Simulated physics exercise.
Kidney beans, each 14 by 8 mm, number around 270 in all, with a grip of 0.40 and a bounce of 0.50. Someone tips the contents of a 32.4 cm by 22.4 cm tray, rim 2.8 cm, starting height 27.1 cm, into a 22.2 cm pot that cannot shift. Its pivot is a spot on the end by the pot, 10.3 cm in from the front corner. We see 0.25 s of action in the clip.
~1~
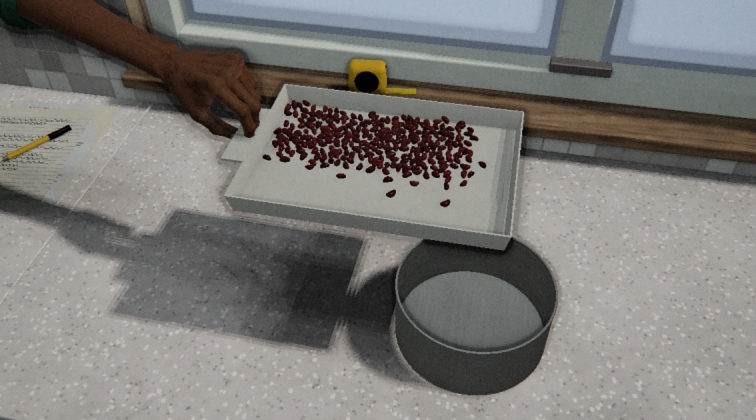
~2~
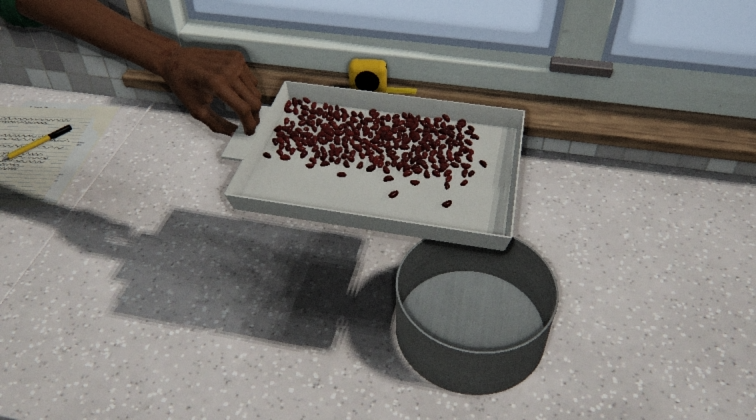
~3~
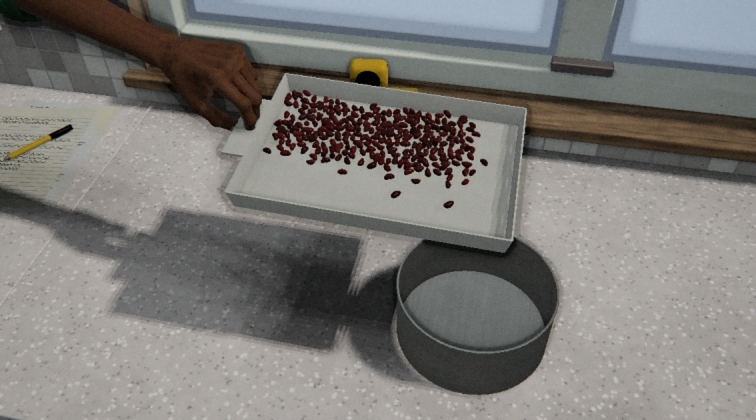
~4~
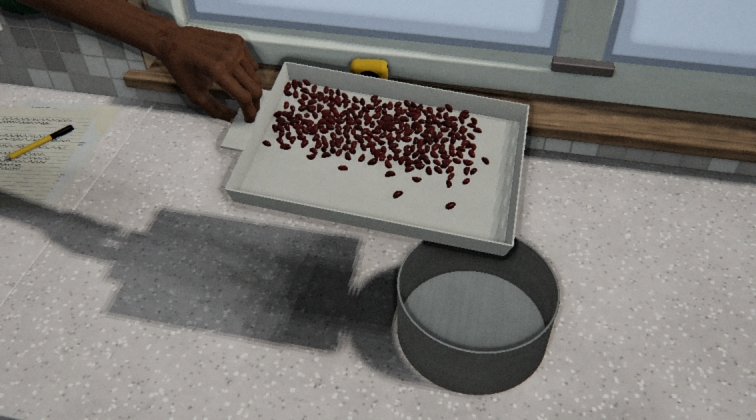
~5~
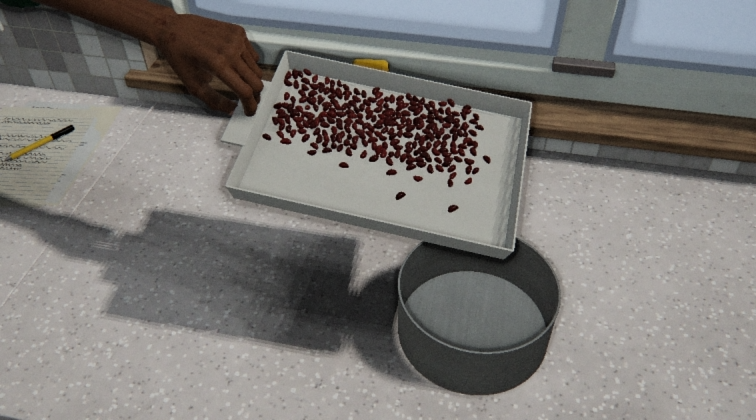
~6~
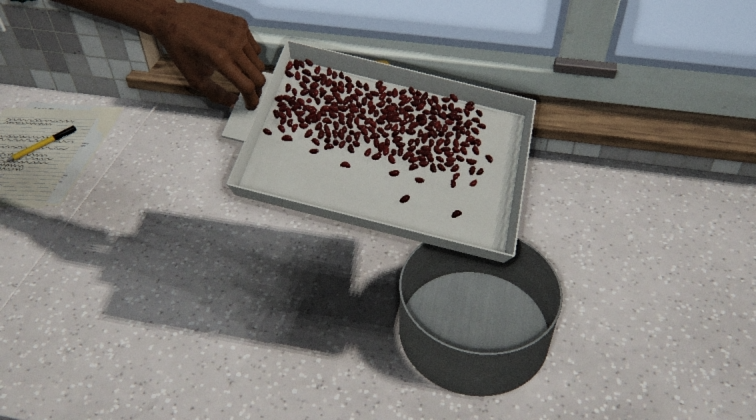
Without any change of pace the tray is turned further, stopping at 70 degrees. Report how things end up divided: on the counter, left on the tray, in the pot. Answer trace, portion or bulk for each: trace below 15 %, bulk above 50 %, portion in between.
Counter: Portion. Tray: Portion. Pot: Portion.
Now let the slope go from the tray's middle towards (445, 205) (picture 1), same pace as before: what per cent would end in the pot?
My guess is roughly 25 percent.
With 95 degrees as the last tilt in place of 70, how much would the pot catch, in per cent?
Near 70 %, then.
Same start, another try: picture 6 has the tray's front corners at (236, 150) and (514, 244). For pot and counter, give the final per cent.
Pot 20, counter 45.
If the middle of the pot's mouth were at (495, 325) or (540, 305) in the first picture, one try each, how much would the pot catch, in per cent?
Close to 65 in a hundred, then close to 35 in a hundred.
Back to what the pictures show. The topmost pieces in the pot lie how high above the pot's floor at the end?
Measured height: Approx. 1.5 cm.
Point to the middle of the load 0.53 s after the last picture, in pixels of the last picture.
Load centre: About (464, 246) px.
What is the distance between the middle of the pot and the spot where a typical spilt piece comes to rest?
32 cm.
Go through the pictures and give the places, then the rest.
Tray tilt 0 degrees, front corners at (230, 193) and (507, 233); middle of the pieces at (374, 143); pot at (476, 285), in the first picture.
Tray tilt 1 degrees, front corners at (230, 192) and (507, 234); middle of the pieces at (375, 141), in the second picture.
Tray tilt 4 degrees, front corners at (231, 189) and (508, 236), lowest corner right front; middle of the pieces at (376, 137), in the third picture.
Tray tilt 8 degrees, front corners at (231, 186) and (509, 241), lowest corner right front; middle of the pieces at (377, 132), in the fourth picture.
Tray tilt 12 degrees, front corners at (232, 183) and (509, 246), lowest corner right front; middle of the pieces at (378, 126), in the fifth picture.
Tray tilt 16 degrees, front corners at (233, 182) and (510, 251), lowest corner right front; middle of the pieces at (380, 122); pot at (480, 286), in the sixth picture.
Then, 0.32 s after the last picture, tilt 43 degrees; the tray holds 100 %, the pot 0 %.
Then, 0.53 s after the last picture, tilt 60 degrees; the tray holds 95 %, the pot 0 %.
Then, 0.85 s after the last picture, tilt 70 degrees; the tray holds 45 %, the pot 20 %.
In the end, counter 30 %, tray 30 %, pot 40 %.
